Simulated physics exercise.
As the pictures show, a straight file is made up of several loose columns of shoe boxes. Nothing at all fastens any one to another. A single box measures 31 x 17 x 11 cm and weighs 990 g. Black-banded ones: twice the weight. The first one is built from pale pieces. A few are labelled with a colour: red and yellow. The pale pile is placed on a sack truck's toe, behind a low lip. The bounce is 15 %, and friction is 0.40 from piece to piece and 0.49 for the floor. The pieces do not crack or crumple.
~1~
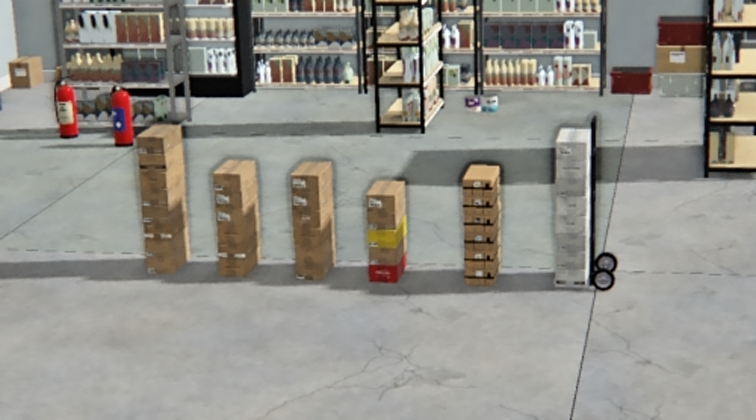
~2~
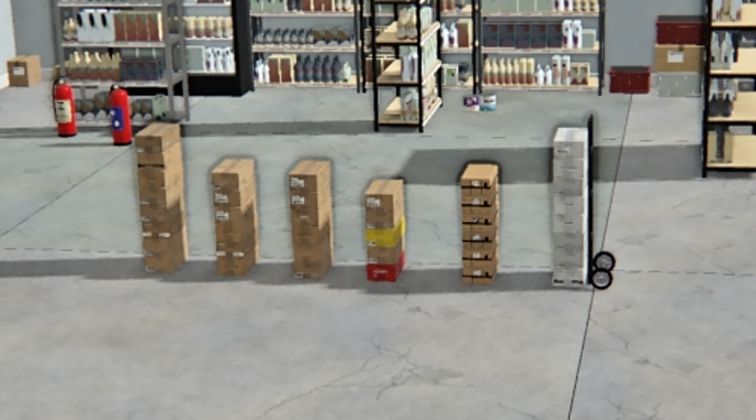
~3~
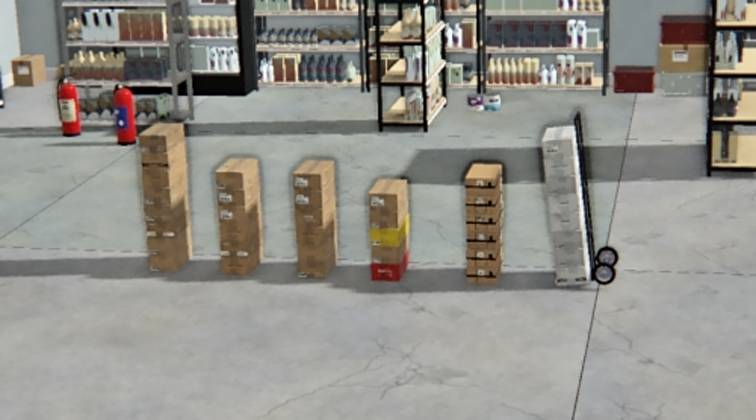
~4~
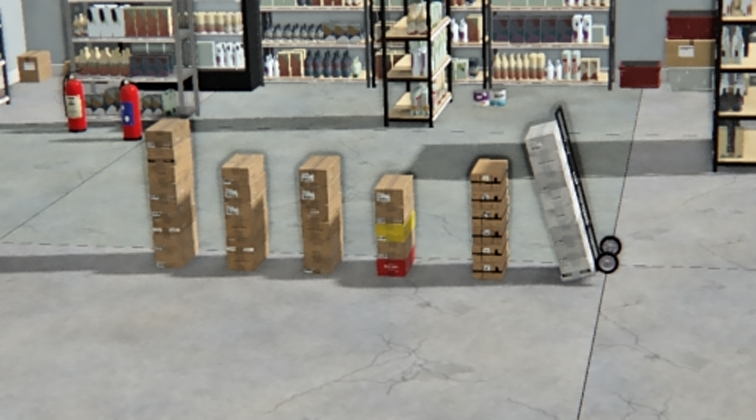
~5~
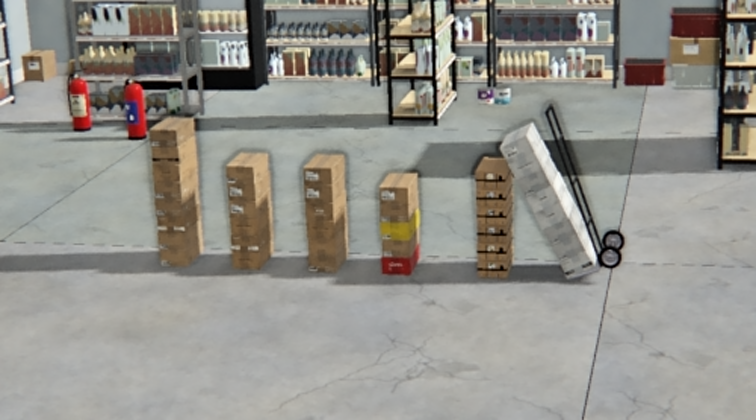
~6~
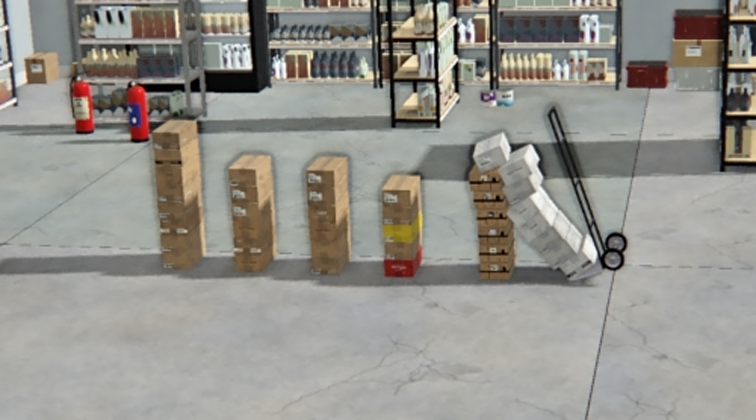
In a storeroom lined with shelves, a row of brown box columns, one with yellow and red boxes, stands left of a pale pile on an upright sack truck. The truck tilts leftward, and the pale pile leans with it, then bends and separates from the frame, its upper boxes pressing onto the black-banded column.
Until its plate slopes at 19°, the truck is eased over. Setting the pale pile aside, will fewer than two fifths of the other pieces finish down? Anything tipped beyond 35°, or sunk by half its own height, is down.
No, over two fifths.
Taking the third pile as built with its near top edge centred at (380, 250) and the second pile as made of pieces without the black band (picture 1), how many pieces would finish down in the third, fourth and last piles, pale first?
In that case third 1, fourth 0, last 0.
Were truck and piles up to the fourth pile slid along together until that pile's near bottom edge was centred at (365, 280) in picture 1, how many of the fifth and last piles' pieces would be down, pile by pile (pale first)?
That would give fifth 0, last 0.
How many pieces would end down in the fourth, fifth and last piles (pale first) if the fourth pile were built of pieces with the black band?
In that case fourth 0, fifth 0, last 0.
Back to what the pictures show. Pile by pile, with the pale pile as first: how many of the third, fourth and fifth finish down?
The third pile gives 4, the fourth 6, the fifth 6.
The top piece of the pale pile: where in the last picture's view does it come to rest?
Roughly at (366, 224).
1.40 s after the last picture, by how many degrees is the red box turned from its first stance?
Some 0°.
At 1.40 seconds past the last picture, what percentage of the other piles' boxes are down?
30 %.
Then, 0.56 s later than the last frame, 8 of the pale pile down; 1 of the 31 other boxes down.
Then, 1.40 s later than the last frame, 8 of the pale pile down; 10 of the 31 other boxes down; yellow box tilted 47°, 11 cm lower; red box moved 43 mm.
Then, 2.62 s later than the last frame, 8 of the pale pile down; 30 of the 31 other boxes down; yellow box tilted 54°, 17 cm lower; red box moved 43 mm.
When it is over, 8 of the pale pile down; 30 of the 31 other boxes down; yellow box tilted 54°, 17 cm lower; red box moved 43 mm. That is 97 per cent. In pixels of the last frame, middles, yellow box near (345, 251), red box near (396, 260).
